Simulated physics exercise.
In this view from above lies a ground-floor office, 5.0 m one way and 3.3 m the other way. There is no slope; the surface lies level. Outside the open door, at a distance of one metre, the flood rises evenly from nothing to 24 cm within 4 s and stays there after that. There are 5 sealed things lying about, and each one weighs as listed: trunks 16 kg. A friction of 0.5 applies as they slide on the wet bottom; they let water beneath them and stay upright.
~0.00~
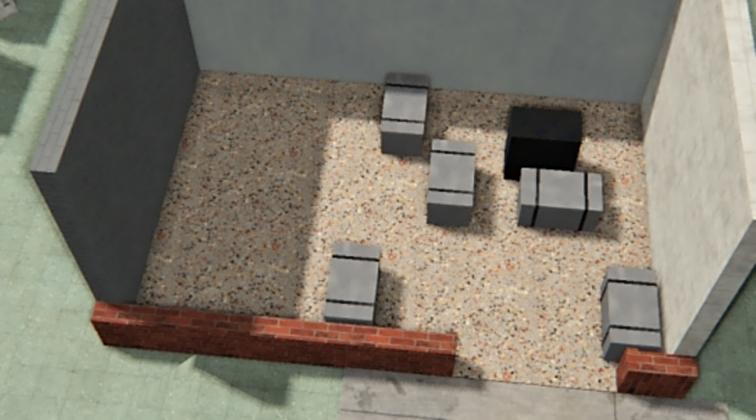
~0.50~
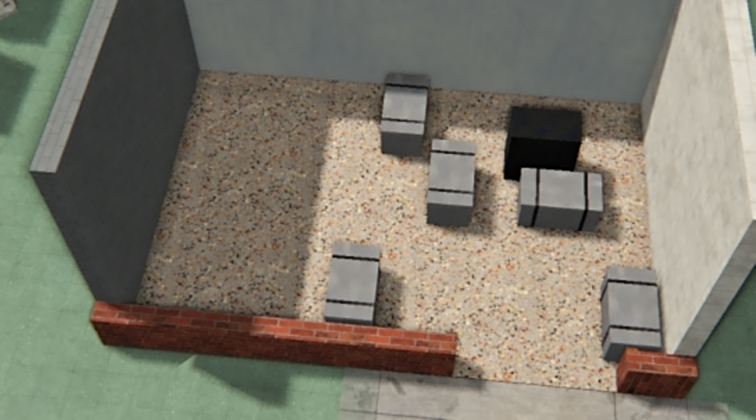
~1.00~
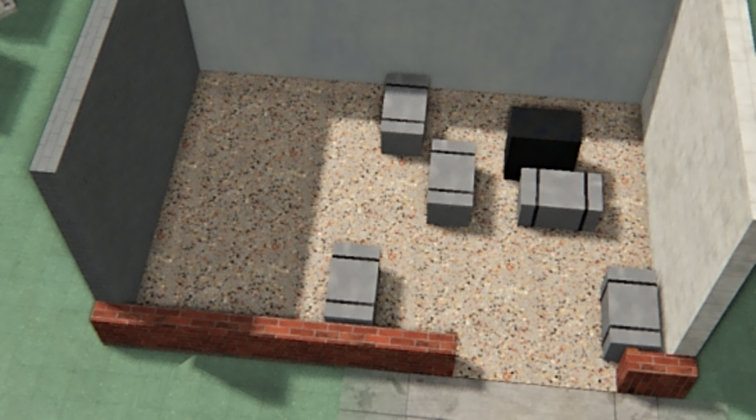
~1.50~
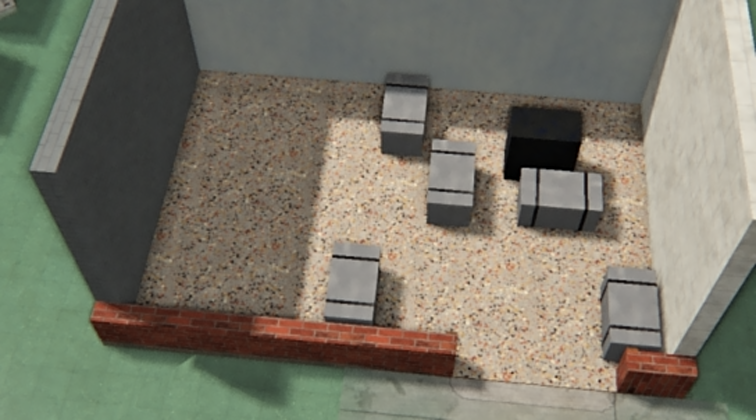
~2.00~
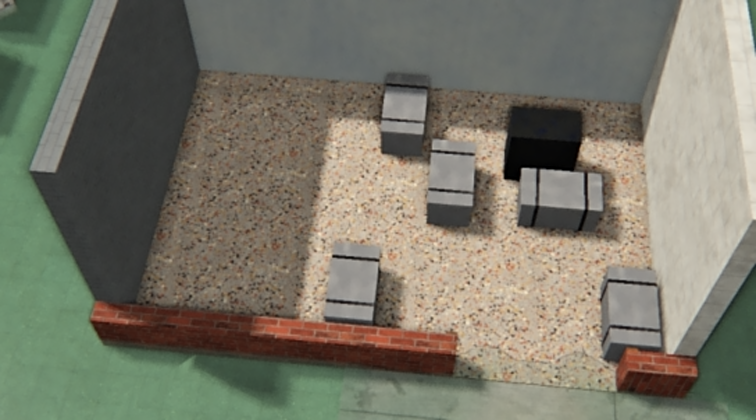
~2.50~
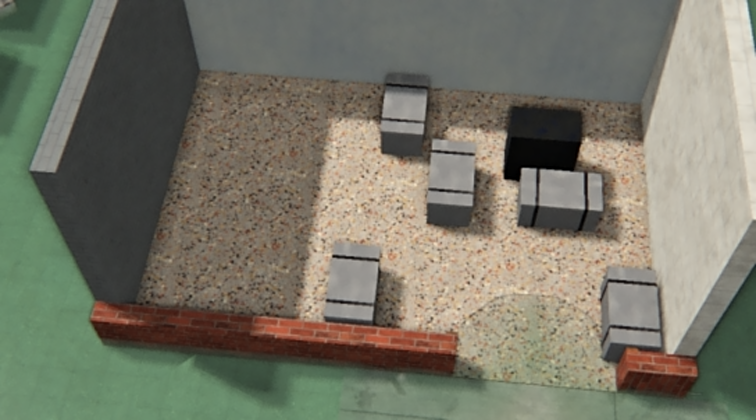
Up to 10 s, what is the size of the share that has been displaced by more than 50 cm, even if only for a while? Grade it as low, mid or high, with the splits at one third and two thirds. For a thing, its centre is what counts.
Grade: Mid, one to two thirds.
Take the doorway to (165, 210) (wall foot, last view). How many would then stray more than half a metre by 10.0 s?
In that case the number is 4.
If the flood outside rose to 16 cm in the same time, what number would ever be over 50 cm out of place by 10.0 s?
Count under that change: 3.
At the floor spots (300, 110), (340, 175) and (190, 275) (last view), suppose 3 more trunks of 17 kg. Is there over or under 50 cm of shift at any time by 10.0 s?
The first one tops the mark, the next tops the mark, and the last stays inside the mark.
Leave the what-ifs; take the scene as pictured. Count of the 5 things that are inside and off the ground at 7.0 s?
At that time the total is 3.
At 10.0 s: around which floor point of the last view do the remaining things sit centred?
I'd put it around (342, 223).
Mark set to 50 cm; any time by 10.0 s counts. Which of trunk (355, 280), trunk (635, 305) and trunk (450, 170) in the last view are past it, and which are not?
Taking them in turn, the first is within the limit, the second within the limit and the third beyond the limit.
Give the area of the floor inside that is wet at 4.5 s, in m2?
Roughly 6.5 m2.
After 3.5 s 0 of 5 are over 50 cm from their spots; 0 afloat.
After 4.5 s 0 of 5 are over 50 cm from their spots; 0 afloat.
After 7.0 s 3 of 5 are over 50 cm from their spots; 3 afloat.
After 10.0 s 3 of 5 are over 50 cm from their spots, and 3 have been at some point; 4 afloat.
